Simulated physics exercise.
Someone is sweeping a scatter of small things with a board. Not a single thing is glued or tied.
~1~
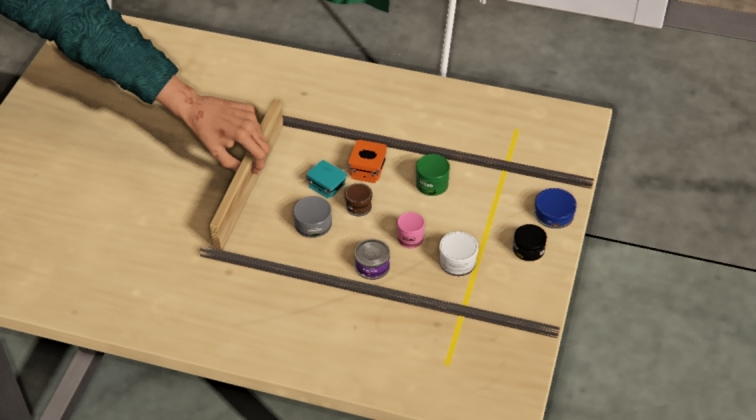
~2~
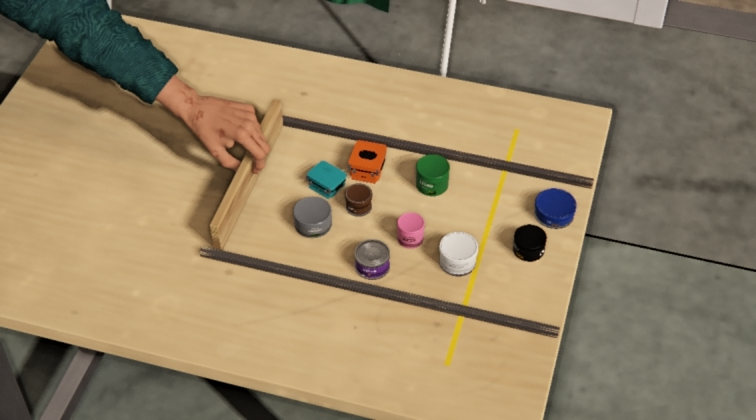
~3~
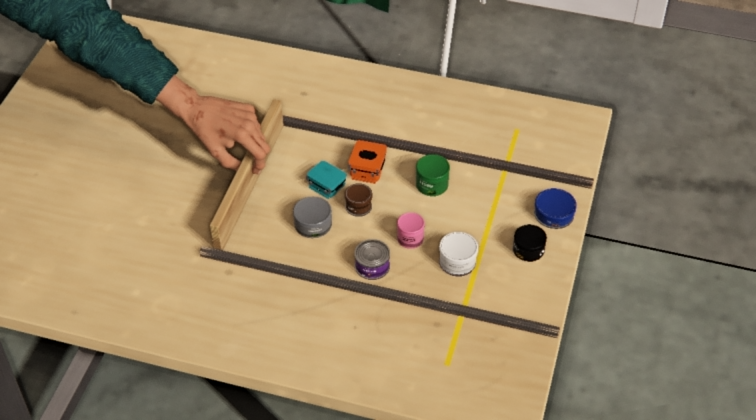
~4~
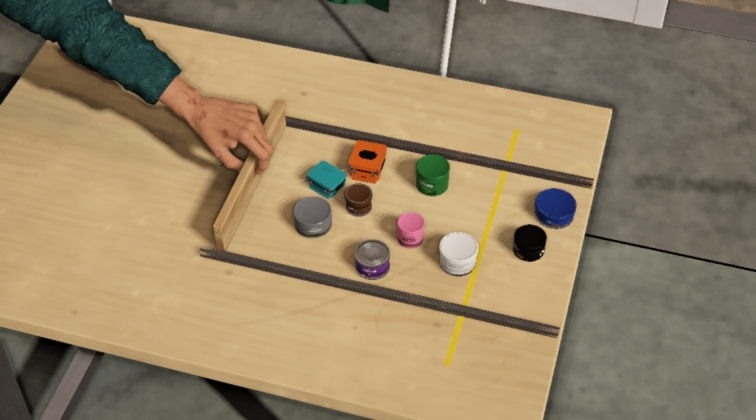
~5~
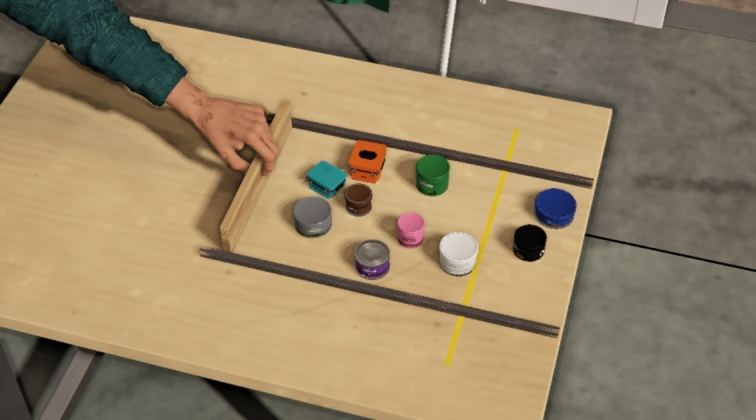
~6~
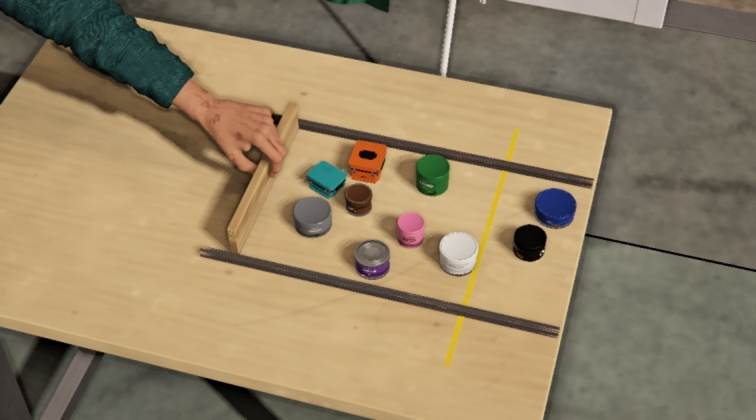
A hand in a dark green sleeve grips a wooden board on a pale wooden table, seen from above at an angle over a grey floor. Between two dark rods sit teal, orange, brown, grey, green, pink, purple and white containers, with blue and black ones beyond a yellow line at right. The hand slides the board slightly right, touching nothing, while the containers and camera stay still.
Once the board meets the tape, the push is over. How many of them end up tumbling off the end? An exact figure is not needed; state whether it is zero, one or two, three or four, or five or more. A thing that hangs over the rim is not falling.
The count that drops over the edge is nil.
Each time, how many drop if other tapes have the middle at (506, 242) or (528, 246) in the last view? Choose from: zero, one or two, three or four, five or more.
Count of falls, case 1: Just one or two; case 2: Either one or two.
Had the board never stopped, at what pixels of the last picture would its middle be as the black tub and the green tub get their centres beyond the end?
The black tub puts it at (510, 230), the green tub at (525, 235).
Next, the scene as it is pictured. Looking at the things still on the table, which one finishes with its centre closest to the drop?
Looks like the blue pot to me.
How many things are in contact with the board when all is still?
Count: 5.
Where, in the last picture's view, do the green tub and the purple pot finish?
Looks like one lands around (545, 199), and the other around (487, 288).
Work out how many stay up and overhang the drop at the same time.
The count would be 1.
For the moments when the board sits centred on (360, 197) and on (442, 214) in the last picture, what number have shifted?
The first count is 4, and then it's 8.
Soon after, none off yet; blue pot at rest near (555, 208); black tub at rest near (530, 243); white tin at rest near (458, 254).
At rest, the number that fall off is zero.
